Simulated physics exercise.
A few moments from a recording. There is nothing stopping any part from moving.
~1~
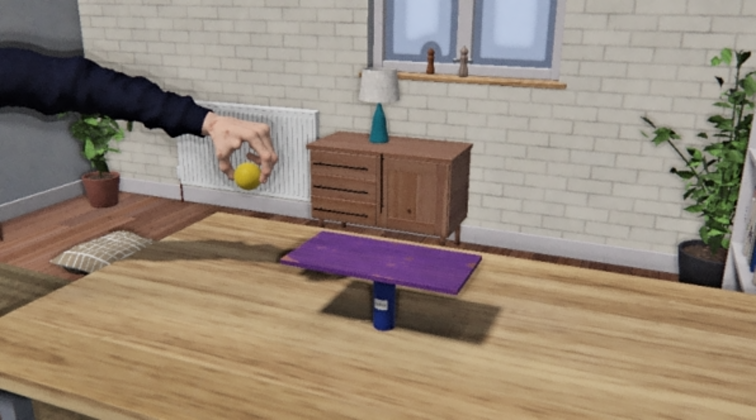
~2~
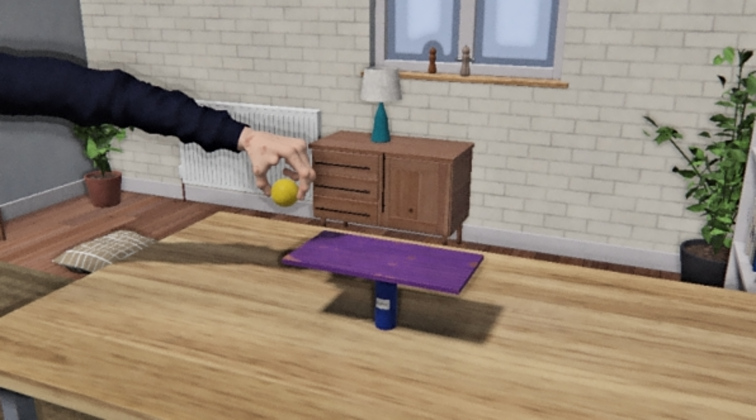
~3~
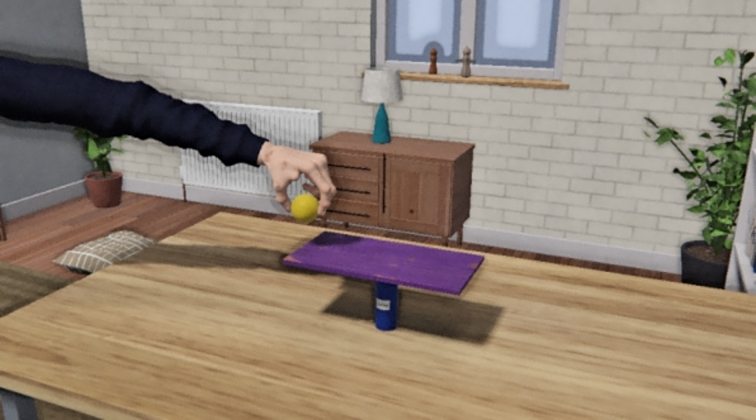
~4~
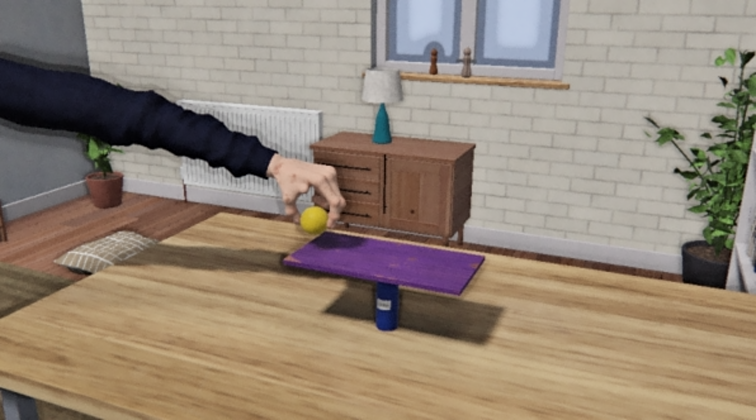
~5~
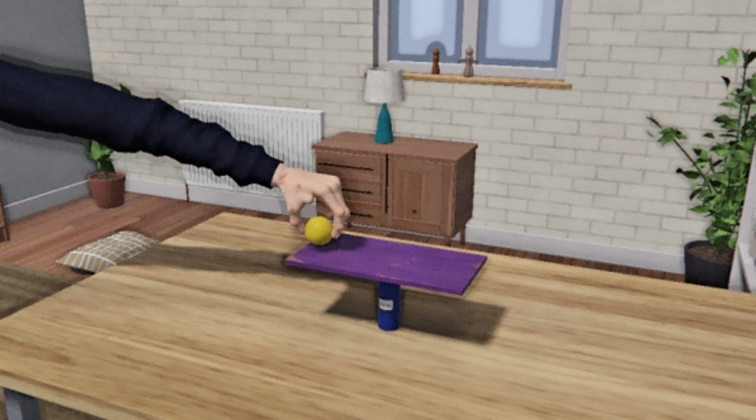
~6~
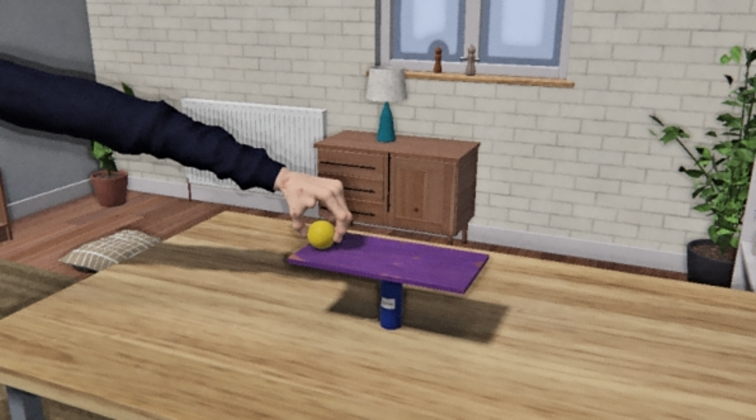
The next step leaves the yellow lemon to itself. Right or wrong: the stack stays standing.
Wrong, it topples.
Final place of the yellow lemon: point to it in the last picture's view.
End position in the final view: Approximately (247, 291).
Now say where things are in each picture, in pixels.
On its way; yellow lemon (248, 177); blue shaker (384, 295), in the first picture.
On its way; yellow lemon (285, 193); blue shaker (386, 294), in the second picture.
On its way; yellow lemon (305, 208); blue shaker (387, 295), in the third picture.
On its way; yellow lemon (315, 221); blue shaker (387, 295), in the fourth picture.
On its way; yellow lemon (320, 231); blue shaker (389, 295), in the fifth picture.
Set down, still held; yellow lemon (322, 235); blue shaker (392, 294), in the sixth picture.
Then, 0.60 s later than the last frame, yellow lemon now fallen; purple board tilted by 41°.
Then, 0.80 s later than the last frame, blue shaker and purple board now fallen.
When it is over, fallen, blue shaker, yellow lemon and purple board. End places, in pixels of the last picture, yellow lemon near (247, 291). The stack gives way.
